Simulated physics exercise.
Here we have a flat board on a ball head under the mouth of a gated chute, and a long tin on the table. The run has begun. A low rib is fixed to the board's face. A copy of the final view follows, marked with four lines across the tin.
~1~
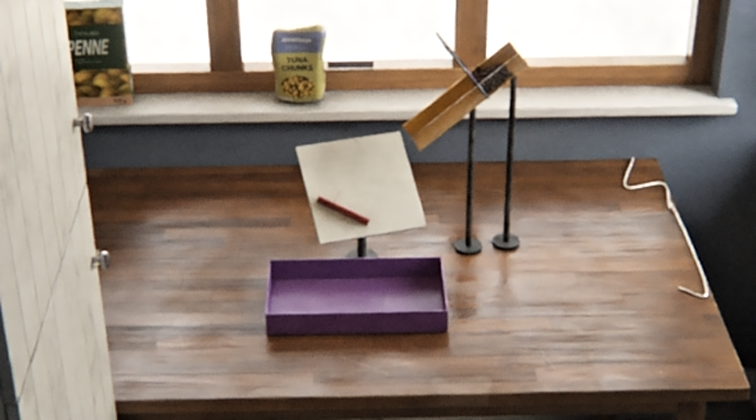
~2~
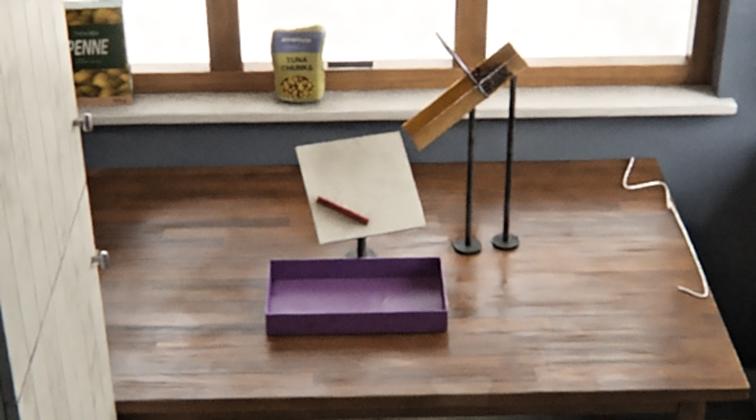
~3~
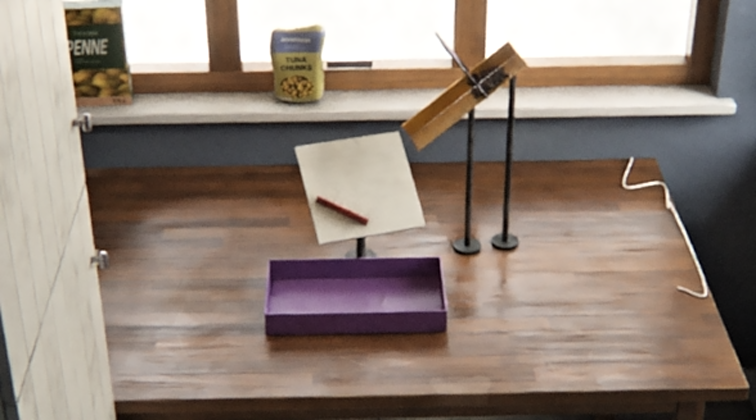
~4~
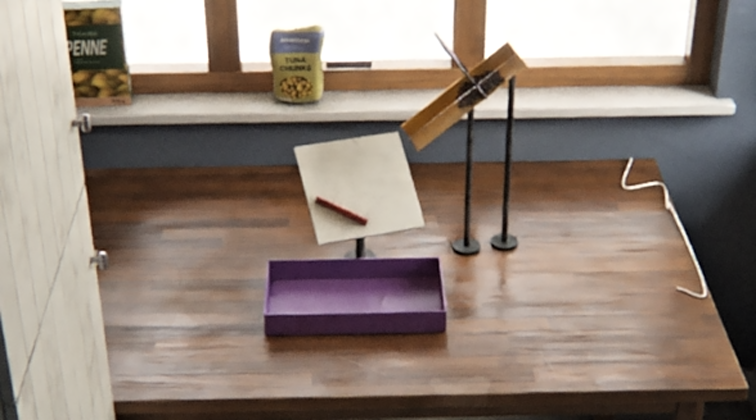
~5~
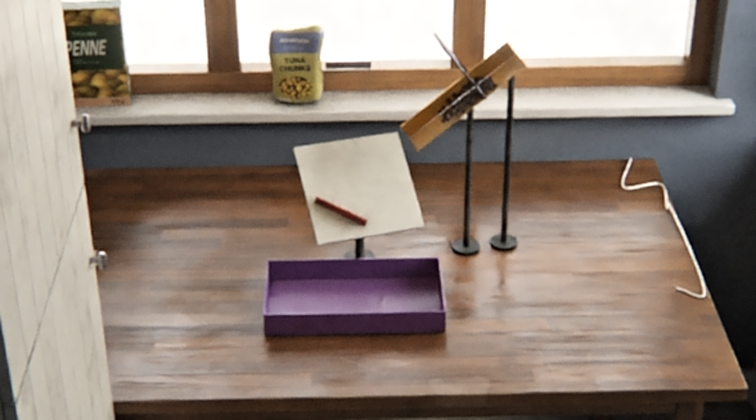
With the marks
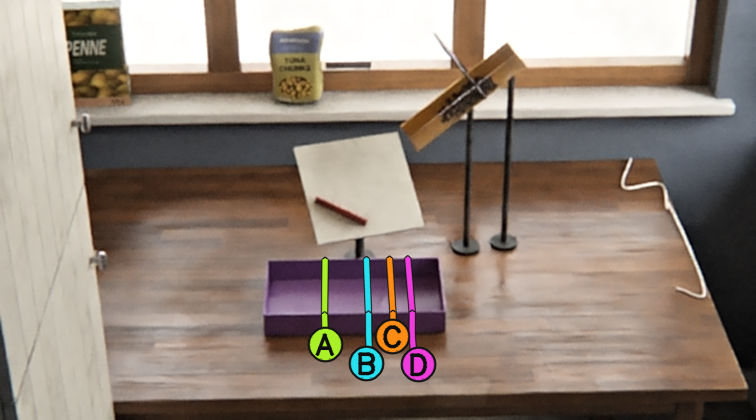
To begin with, a clump of small dark pieces sits near the top of a sloping wooden chute, above a tilted pale board with a reddish rib and an empty purple tray. The clump then slides a short way down the chute to the left, stretching out, while the board and tray stay still.
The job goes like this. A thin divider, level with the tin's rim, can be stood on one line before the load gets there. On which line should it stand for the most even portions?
Use line C.
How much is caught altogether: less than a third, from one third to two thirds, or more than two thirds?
It is more than two thirds.
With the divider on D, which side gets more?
Left.
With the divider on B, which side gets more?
Right.
On the marked copy, line A crosses the front rim at (324, 313); line B crosses the front rim at (368, 313); line C crosses the front rim at (392, 312); line D crosses the front rim at (412, 312).
With A, of what is caught, not one piece on the left of the divider, every piece on the right.
With B, of what is caught, just a few on the left of the divider, almost all on the right.
With C, of what is caught, roughly half on the left of the divider, roughly half on the right.
With D, of what is caught, almost all on the left of the divider, about a tenth on the right.
